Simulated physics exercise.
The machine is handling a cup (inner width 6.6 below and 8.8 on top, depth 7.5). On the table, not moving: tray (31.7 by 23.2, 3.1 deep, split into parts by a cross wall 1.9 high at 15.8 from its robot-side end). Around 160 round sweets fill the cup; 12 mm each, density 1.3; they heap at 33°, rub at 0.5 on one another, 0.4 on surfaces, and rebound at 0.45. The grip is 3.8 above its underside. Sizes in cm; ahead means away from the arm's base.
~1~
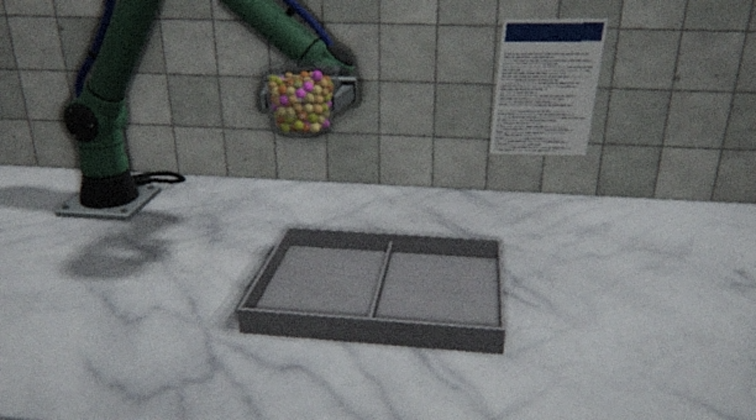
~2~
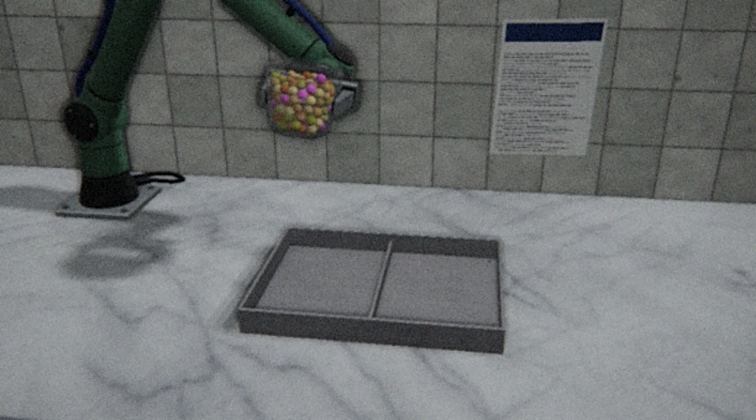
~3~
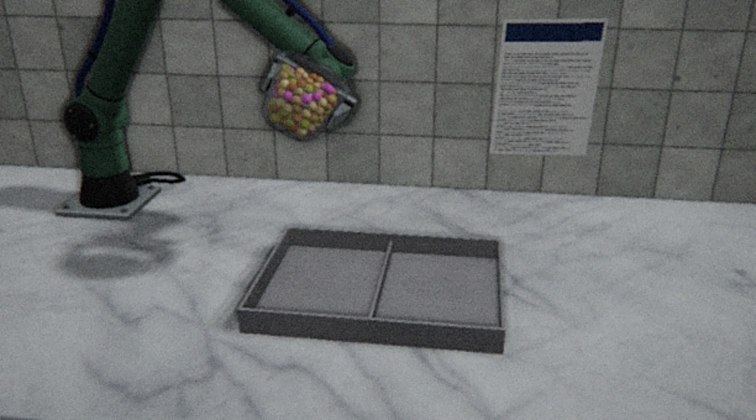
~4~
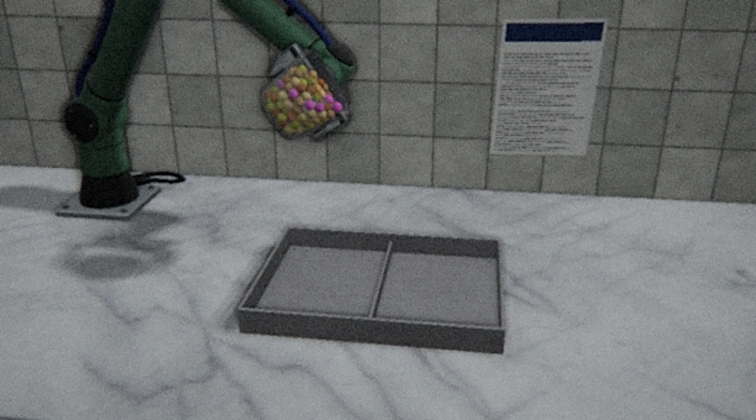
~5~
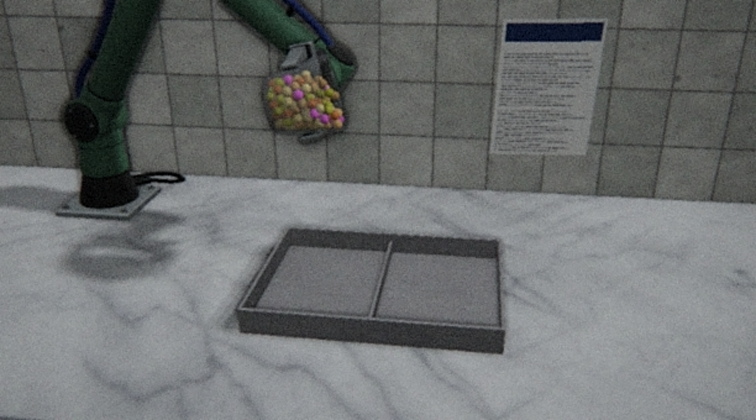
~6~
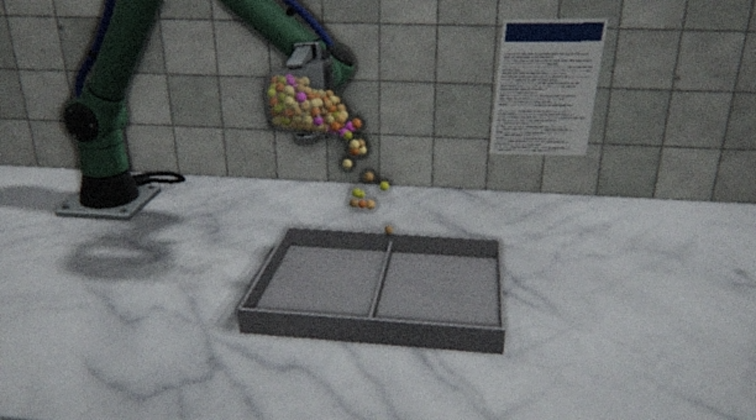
Green robot arm tilting a clear cup of colourful round sweets to the right, some tumbling out above a divided grey tray.
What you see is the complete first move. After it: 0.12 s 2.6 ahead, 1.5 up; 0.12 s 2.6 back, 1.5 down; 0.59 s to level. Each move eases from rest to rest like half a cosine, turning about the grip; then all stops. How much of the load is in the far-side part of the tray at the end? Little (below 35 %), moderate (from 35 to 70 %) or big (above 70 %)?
In the far-side part of the tray the share is moderate, from 35 to 70 %.
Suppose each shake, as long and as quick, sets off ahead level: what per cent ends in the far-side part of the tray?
Some 55 per cent.
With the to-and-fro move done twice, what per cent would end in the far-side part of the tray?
Then about 65 per cent.
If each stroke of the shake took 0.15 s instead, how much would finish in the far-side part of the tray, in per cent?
It would be near 40 per cent.
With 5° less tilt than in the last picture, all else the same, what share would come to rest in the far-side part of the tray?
It would be near 50 per cent.
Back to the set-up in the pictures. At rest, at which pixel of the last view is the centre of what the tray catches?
Around (417, 286).
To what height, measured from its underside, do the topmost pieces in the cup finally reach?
About 4.0 cm.
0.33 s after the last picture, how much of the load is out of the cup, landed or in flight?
Near 70 per cent so far.
Then, 0.33 s later, tilted 80° forward, highest piece 26 above the table; 53 in the far-side part, 52 in the cup, 15 in the robot-side part, 44 in flight or on a rim.
Then, 0.66 s later, tilted 16° forward, highest piece 28 above the table; 90 in the far-side part, 42 in the cup, 32 in the robot-side part.
Then, 1.03 s later, level, highest piece 27 above the table; 89 in the far-side part, 42 in the cup, 33 in the robot-side part.
Then, 2.08 s later, level, highest piece 27 above the table; 89 in the far-side part, 42 in the cup, 33 in the robot-side part.
At rest, 89 in the far-side part, 42 in the cup, 33 in the robot-side part. That is 54 % in the far-side part of the tray.
